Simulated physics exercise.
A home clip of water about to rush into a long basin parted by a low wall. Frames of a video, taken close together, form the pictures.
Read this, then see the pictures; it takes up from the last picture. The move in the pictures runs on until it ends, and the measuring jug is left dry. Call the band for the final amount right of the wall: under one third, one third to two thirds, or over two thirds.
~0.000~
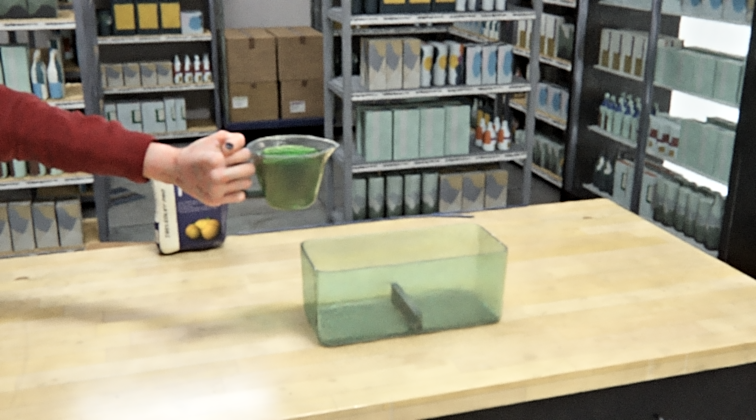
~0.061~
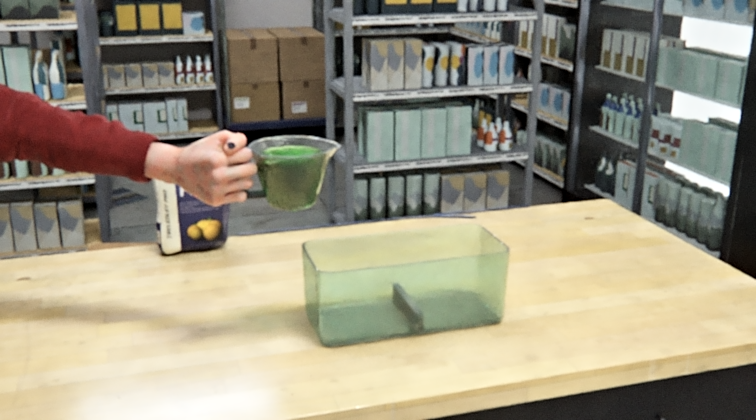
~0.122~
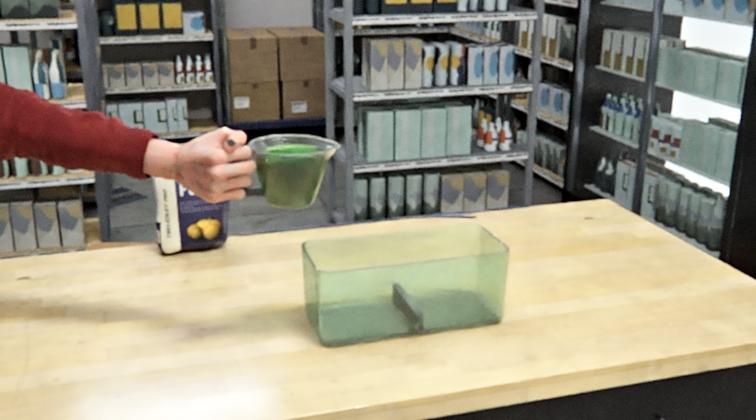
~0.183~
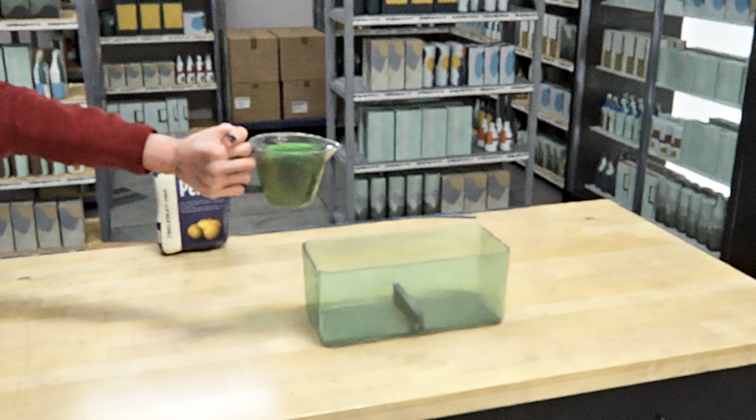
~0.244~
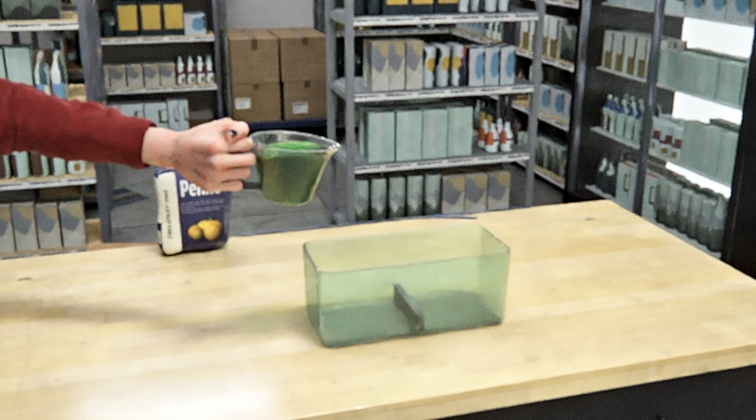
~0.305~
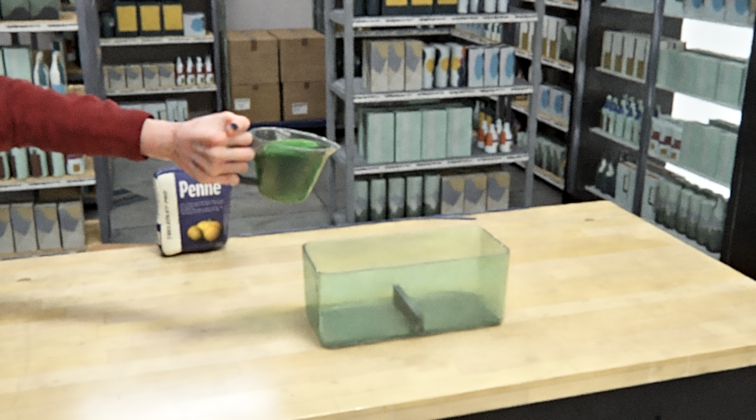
Band: One third to two thirds.
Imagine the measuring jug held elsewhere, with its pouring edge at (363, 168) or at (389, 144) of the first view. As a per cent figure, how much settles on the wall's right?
In order, some 85 and 90 percent.
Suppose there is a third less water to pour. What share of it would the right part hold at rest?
Close to 30 per cent.
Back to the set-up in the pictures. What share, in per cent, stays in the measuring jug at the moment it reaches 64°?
My estimate is close to 55 percent remaining.
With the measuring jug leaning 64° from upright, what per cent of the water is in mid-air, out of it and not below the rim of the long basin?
About 30 per cent.
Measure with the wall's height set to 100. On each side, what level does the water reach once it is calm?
I'd put the left at about 40 and the right at about 40.
A moment on, the measuring jug is tipped part way and 57 per cent is still to pour, 13 is left of the wall and 0 right of it.
Next, the measuring jug is tipped right over and 2 per cent is still to pour, 42 is left of the wall and 40 right of it.
Then the measuring jug is tipped right over and 0 per cent is still to pour, 50 is left of the wall and 48 right of it.
Later the measuring jug is tipped right over and 0 per cent is still to pour, 50 is left of the wall and 48 right of it.
In the end 50 per cent lies left of the wall, 48 right of it and 2 outside.
